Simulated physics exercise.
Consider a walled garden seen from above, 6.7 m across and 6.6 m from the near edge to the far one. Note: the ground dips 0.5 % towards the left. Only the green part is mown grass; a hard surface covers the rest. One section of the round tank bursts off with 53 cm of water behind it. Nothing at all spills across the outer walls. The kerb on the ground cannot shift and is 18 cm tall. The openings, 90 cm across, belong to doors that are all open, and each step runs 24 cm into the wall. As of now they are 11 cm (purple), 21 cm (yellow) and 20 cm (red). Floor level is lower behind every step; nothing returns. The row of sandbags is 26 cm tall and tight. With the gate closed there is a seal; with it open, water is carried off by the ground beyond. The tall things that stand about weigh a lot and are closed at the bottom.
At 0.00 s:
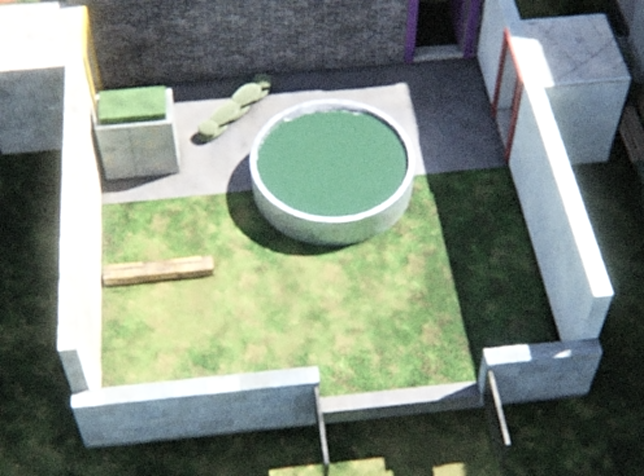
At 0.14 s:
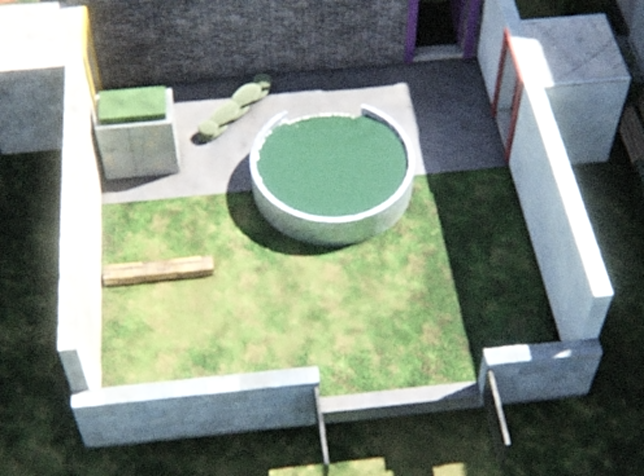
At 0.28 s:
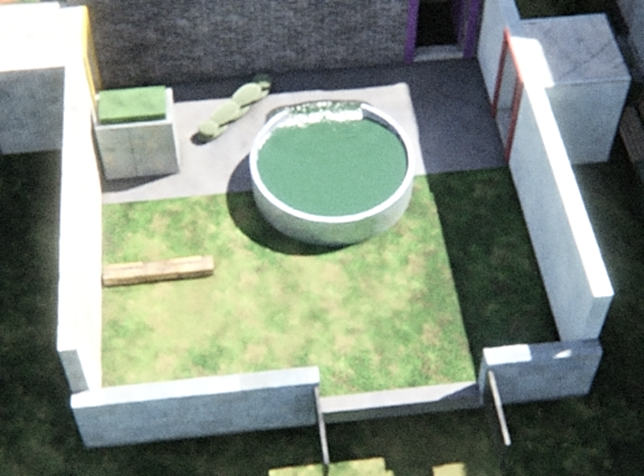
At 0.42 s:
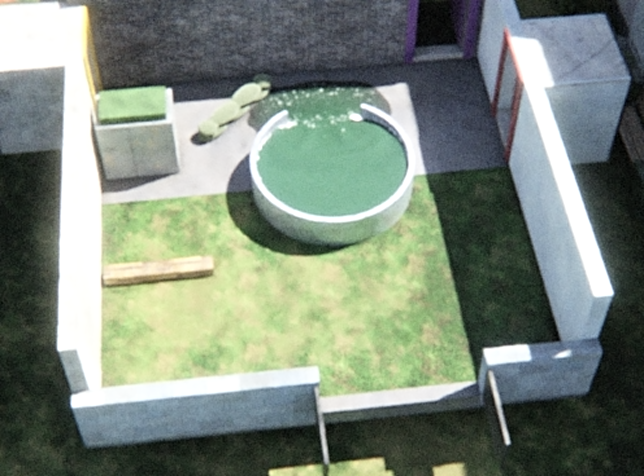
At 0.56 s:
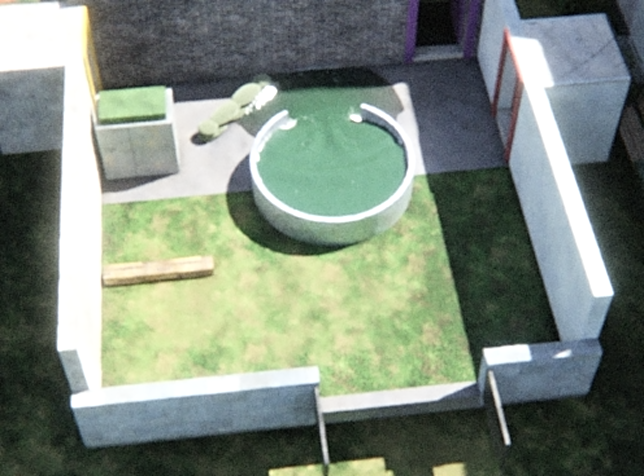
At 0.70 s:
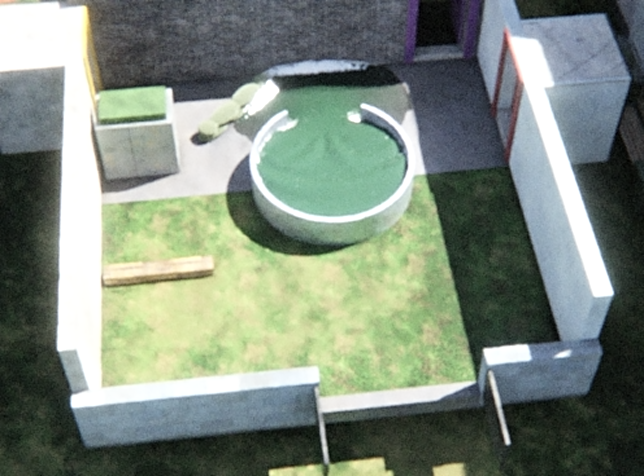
A walled garden seen from above holds a large round white tank of green water, standing partly on mown grass and partly on grey paving, with a purple door behind it at the upper right. A wooden beam lies on the grass at left, below a pale block with a green top. The tank's far side breaks open and water pours out, spreading across the paving towards the brick wall while the camera stays still.
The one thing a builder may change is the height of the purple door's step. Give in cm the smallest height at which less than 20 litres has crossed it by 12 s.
15 cm.
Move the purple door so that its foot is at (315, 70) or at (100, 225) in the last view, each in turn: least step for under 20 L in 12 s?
Around 33 and 6.5 cm respectively.
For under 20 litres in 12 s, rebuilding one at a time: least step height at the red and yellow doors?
Close to 8.0 cm (red) and close to 8.5 cm (yellow).
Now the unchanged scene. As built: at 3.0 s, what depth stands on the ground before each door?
Depths, in cm - purple: 13, yellow: 12, red: 12.
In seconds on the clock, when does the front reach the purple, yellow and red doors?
Arrival times - purple 1.2 seconds, yellow 2.2 seconds, red 2.4 seconds.
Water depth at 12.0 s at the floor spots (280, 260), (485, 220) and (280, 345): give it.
The three readings, in order, are 6, 6 and 5 cm.
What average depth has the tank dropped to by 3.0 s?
It averages near 25 cm.
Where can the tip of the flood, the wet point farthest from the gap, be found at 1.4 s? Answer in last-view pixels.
Pixel: About (457, 62).
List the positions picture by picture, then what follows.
The round tank at (332, 161) is whole and still, 53 cm deep; the purple door at (442, 16) is dry, in the first frame.
Water pours out on the far side and has run 0.3 m, to a hidden place; about 7 cm deep outside, 53 cm at the back, in the second frame.
The gap is on the far side, the front 0.7 m out at (274, 112); the back of the round tank holds 53 cm, in the third frame.
Water pours out on the far side and has run 1.1 m, to (271, 93); about 7 cm deep outside, 53 cm at the back, in the fourth frame.
Water pours out on the far side and has run 1.5 m, to (276, 75); about 6 cm deep outside, 53 cm at the back, in the fifth frame.
The front is at (377, 67), 1.6 m from the gap on the far side; 3.4 m2 of floor is wet, 53 cm left at the back; 1.0 m in a straight line remain to the purple door at (442, 16), in the sixth frame.
After 1.4 s water covers 10 % of the floor, deepest (40 cm) near (318, 81); 7 cm at the purple door, 0 litres in over its 11 cm step.
After 3.0 s water covers 35 % of the floor, deepest (30 cm) near (467, 61); 13 cm at the purple door, 1 litre in over its 11 cm step.
After 12.0 s water covers 90 % of the floor, deepest (9 cm) near (101, 138); 6 cm at the purple door, 49 litres in over its 11 cm step.
At the purple door as built, the water arrived by 1.3 s and peaked near 16 cm at 4.6 s.
Run again over the same 12 s with other heights there, 39 litres in over 12 cm, 7 litres over 18.5 cm. The limit of 20 litres is kept from about 15 cm up.
